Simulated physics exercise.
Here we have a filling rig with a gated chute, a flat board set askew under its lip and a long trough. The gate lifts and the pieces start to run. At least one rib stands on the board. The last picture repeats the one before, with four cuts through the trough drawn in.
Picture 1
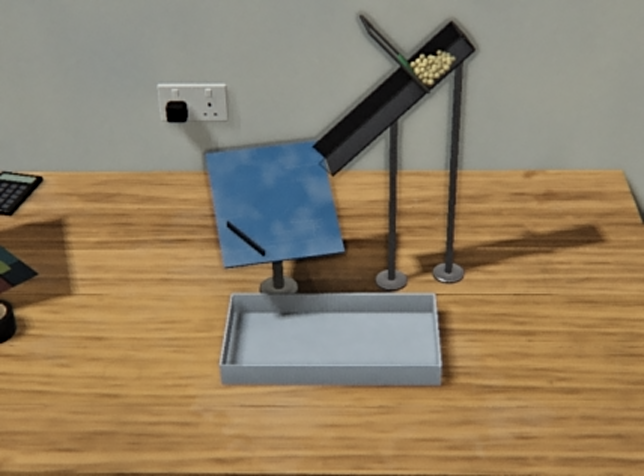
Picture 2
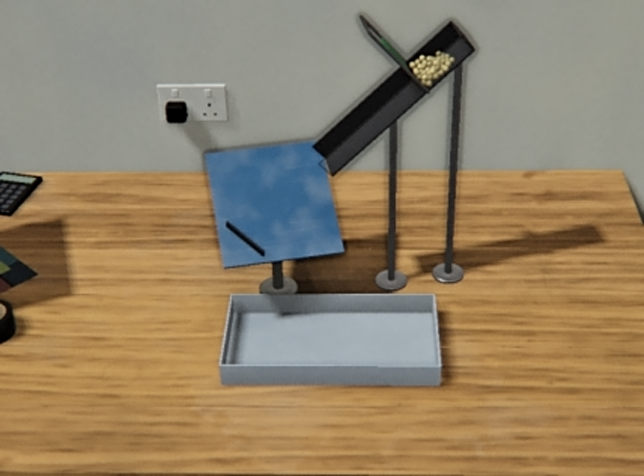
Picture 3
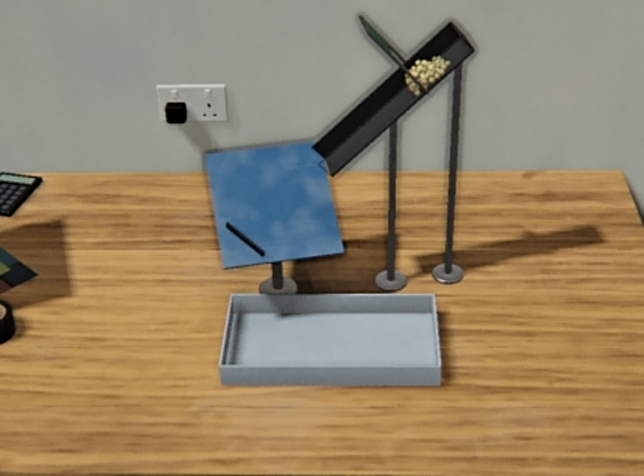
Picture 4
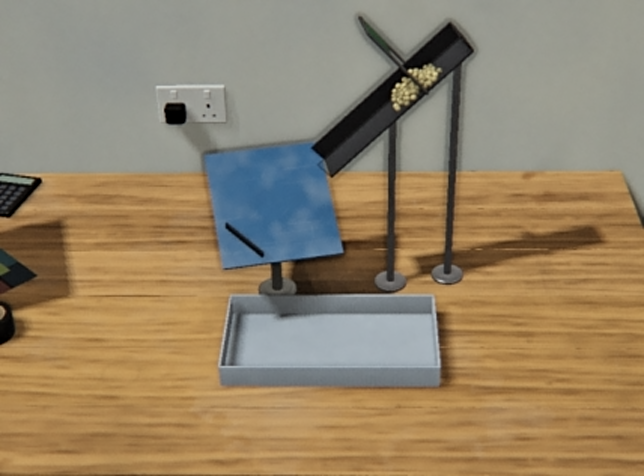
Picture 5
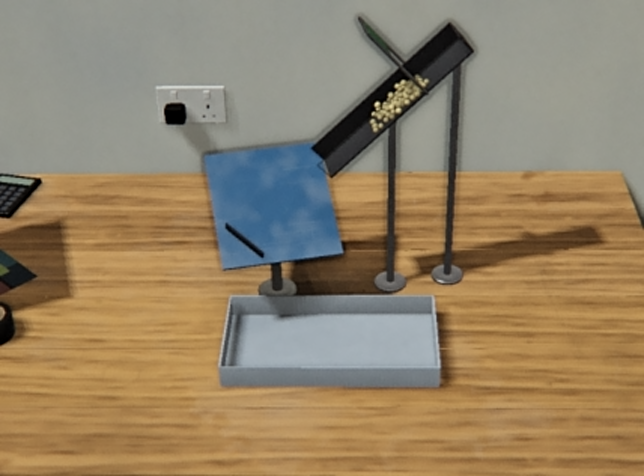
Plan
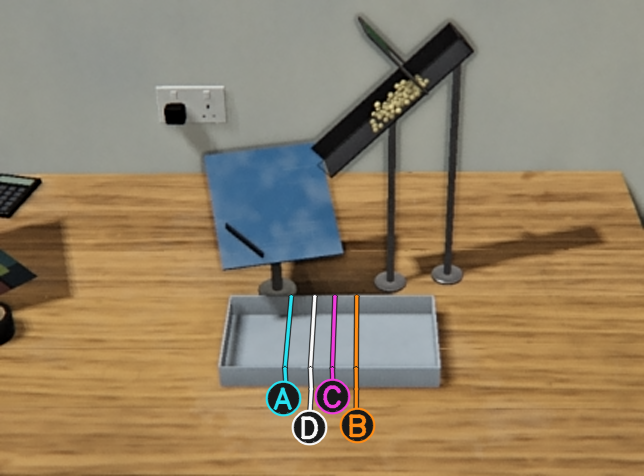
A cluster of pale beans slid partway down a sloping dark chute after the gate holding them back lifted, spreading out as they went, while the tilted blue board and empty grey tray below stayed still.
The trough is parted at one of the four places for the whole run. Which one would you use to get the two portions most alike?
I would pick line A.
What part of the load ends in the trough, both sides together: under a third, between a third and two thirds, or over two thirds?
About that: Over two thirds.
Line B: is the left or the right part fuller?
Left.
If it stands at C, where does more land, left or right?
More lands on the left.
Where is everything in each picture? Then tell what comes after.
In the first frame, load behind the gate near (429, 68), soya beans; lip of the chute near (329, 168), sloping fairly steeply.
In the second frame, middle of the board near (274, 202), tilted gently; middle of its low edge near (285, 260); of its high edge near (263, 147).
In the third frame, front corners of the trough near (220, 366) and (440, 366), empty; front of the load near (408, 80).
In the fourth frame, middle of the load near (412, 85); its front near (397, 106), close to a quarter of the way to the lip; rib from (226, 223) to (263, 253).
In the fifth frame, middle of the load near (401, 99); its front near (376, 130), close to half of the way to the lip.
On the marked copy, line A crosses the front rim at (285, 367); line B crosses the front rim at (356, 367); line C crosses the front rim at (332, 367); line D crosses the front rim at (310, 367).
With A, of what is caught, close to a third on the left of the divider, close to two thirds on the right.
With B, of what is caught, the whole lot on the left of the divider, none at all on the right.
With C, of what is caught, all but a few on the left of the divider, only a few on the right.
With D, of what is caught, all but a few on the left of the divider, only a few on the right.
